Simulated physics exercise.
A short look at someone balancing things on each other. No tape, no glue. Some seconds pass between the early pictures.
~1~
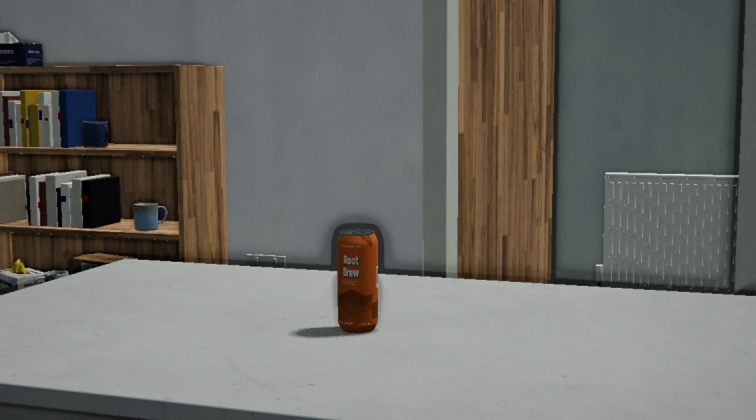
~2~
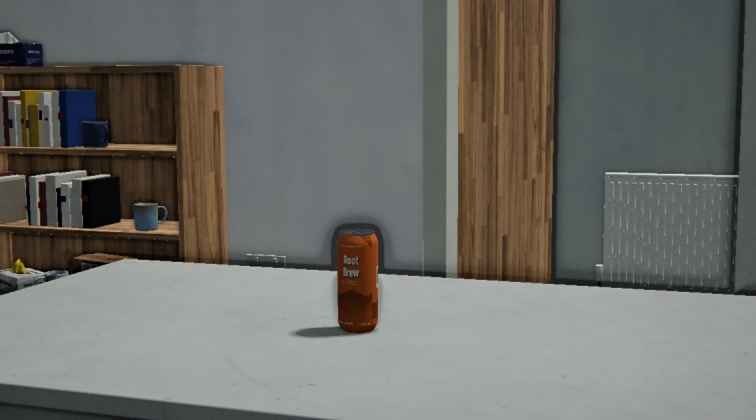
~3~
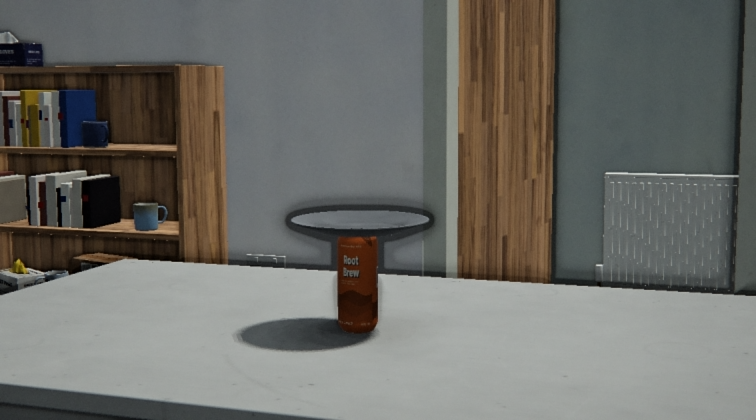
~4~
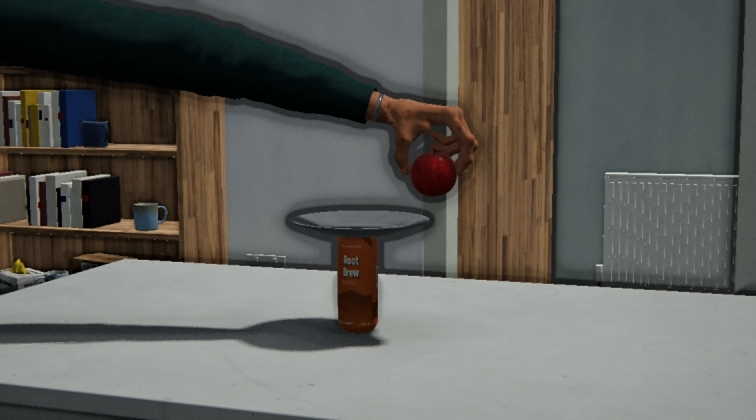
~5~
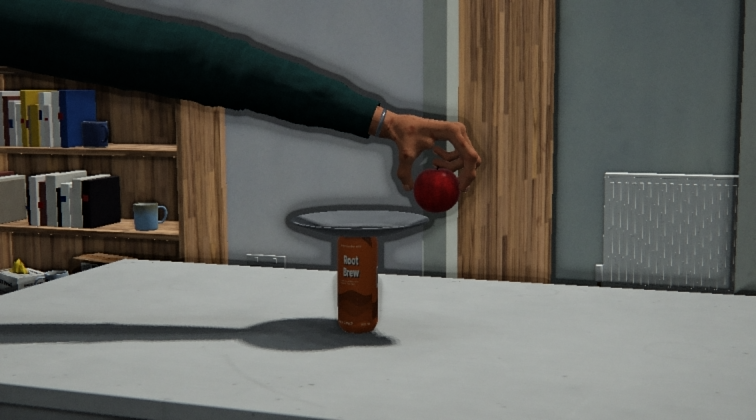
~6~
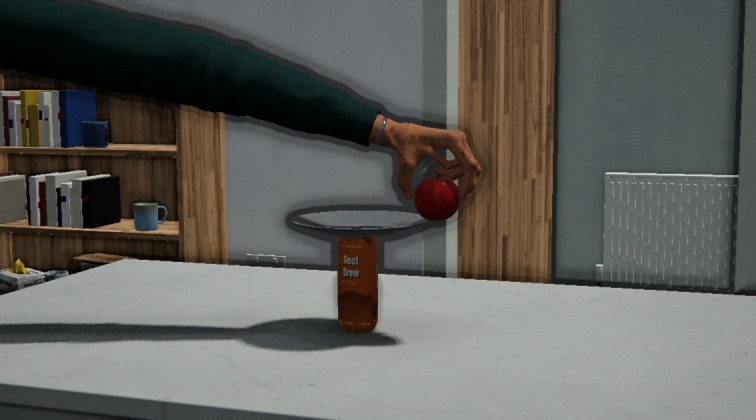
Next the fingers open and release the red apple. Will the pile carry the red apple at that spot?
The pile comes apart.
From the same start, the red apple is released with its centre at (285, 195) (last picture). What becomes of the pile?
Then it comes apart.
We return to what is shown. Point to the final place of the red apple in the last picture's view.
Near (492, 317).
Then, 0.30 s past the last view, red apple now fallen.
Then, 0.40 s past the last view, things are still on the move.
Finally, fallen, red apple; the other 2 still in place. Final places as the last picture's camera would see them, red apple near (492, 318). The pile gives way.
